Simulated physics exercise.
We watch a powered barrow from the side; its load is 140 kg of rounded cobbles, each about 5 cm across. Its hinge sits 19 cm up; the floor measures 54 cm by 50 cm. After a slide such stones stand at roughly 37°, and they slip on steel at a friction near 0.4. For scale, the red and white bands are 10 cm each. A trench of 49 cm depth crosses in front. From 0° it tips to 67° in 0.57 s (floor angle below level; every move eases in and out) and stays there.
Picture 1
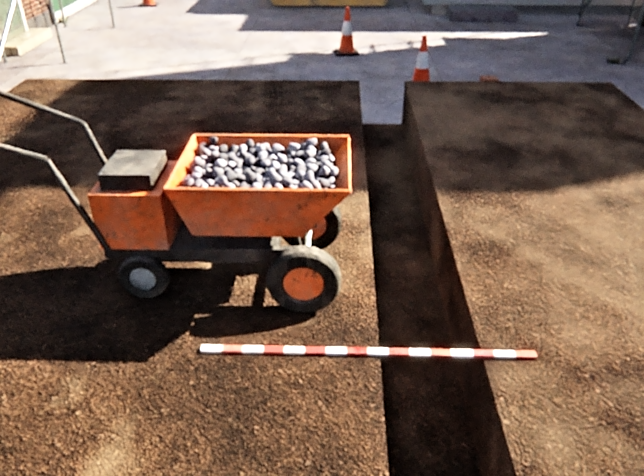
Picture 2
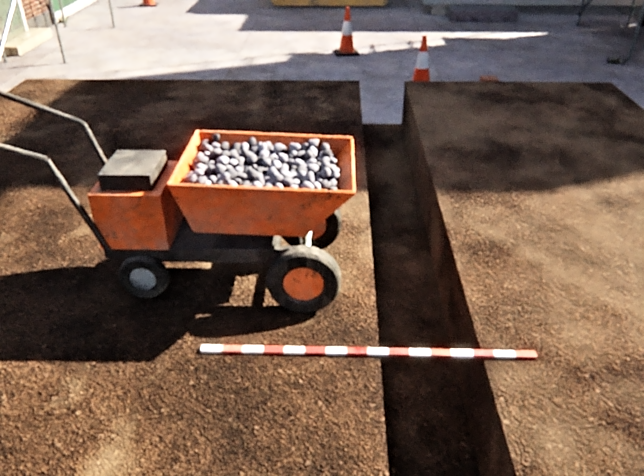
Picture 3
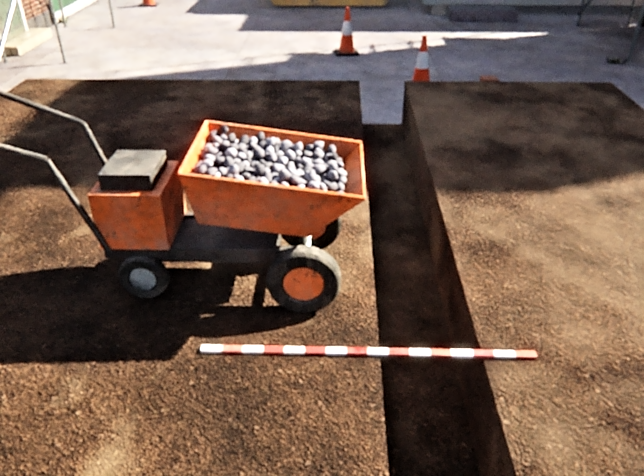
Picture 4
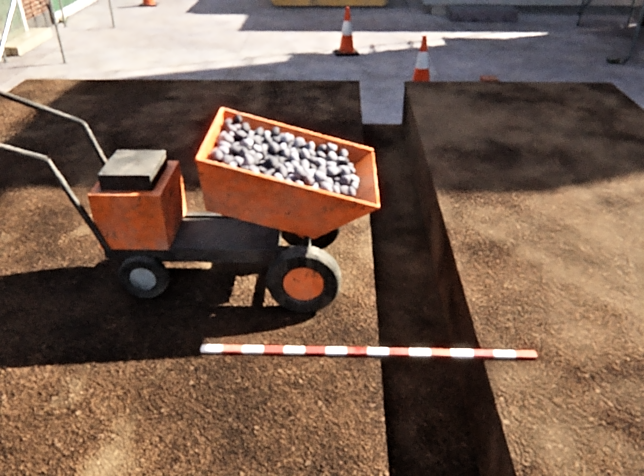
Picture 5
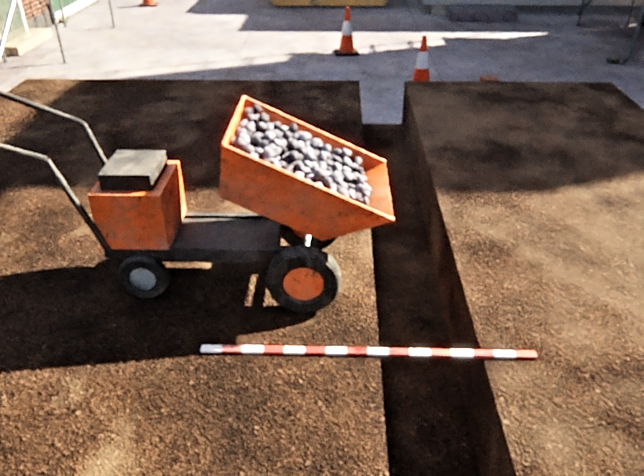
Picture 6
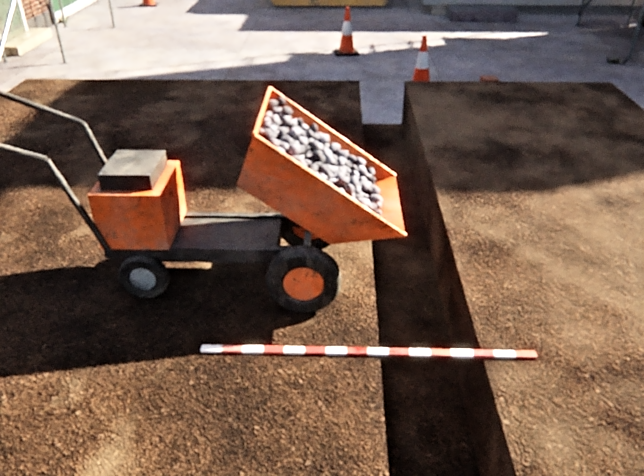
An orange powered barrow with a tray of grey rounded cobbles stands on brown soil in a sunlit yard, seen from the side and slightly above by a still camera. A dark trench crosses in front of it at the right, with a red-and-white banded pole lying nearby and orange cones behind. The tray tilts steadily forward to a steep slant, its rear rising and its lip lowering over the trench, while the wheels stay put.
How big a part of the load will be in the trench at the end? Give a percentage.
Close to 66 in a hundred.
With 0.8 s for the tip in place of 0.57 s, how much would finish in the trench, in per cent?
It would be near 80 per cent.
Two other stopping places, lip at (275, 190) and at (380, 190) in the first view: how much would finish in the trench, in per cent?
First some 90, then 40 per cent.
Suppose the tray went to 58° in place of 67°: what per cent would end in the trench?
In that case some 45 per cent.
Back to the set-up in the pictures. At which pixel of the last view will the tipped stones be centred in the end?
Near (440, 329).
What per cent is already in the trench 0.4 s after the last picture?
Some 20 per cent.
Then, 0.1 s after the last picture the floor is at 57°, 100 % in the tray; the foremost stones are at (402, 220).
Then, 0.4 s after the last picture the floor is at 67°, 77 % in the tray, 21 % in the trench, 2 % past the trench; the foremost stones are at (483, 287).
Then, 0.7 s after the last picture the floor is at 67°, 22 % in the tray, 45 % in the trench, 33 % past the trench; the foremost stones are at (603, 278).
Then, 2.7 s after the last picture the floor is at 67°, 0 % in the tray, 66 % in the trench, 34 % past the trench; the foremost stones are past the picture's edge.
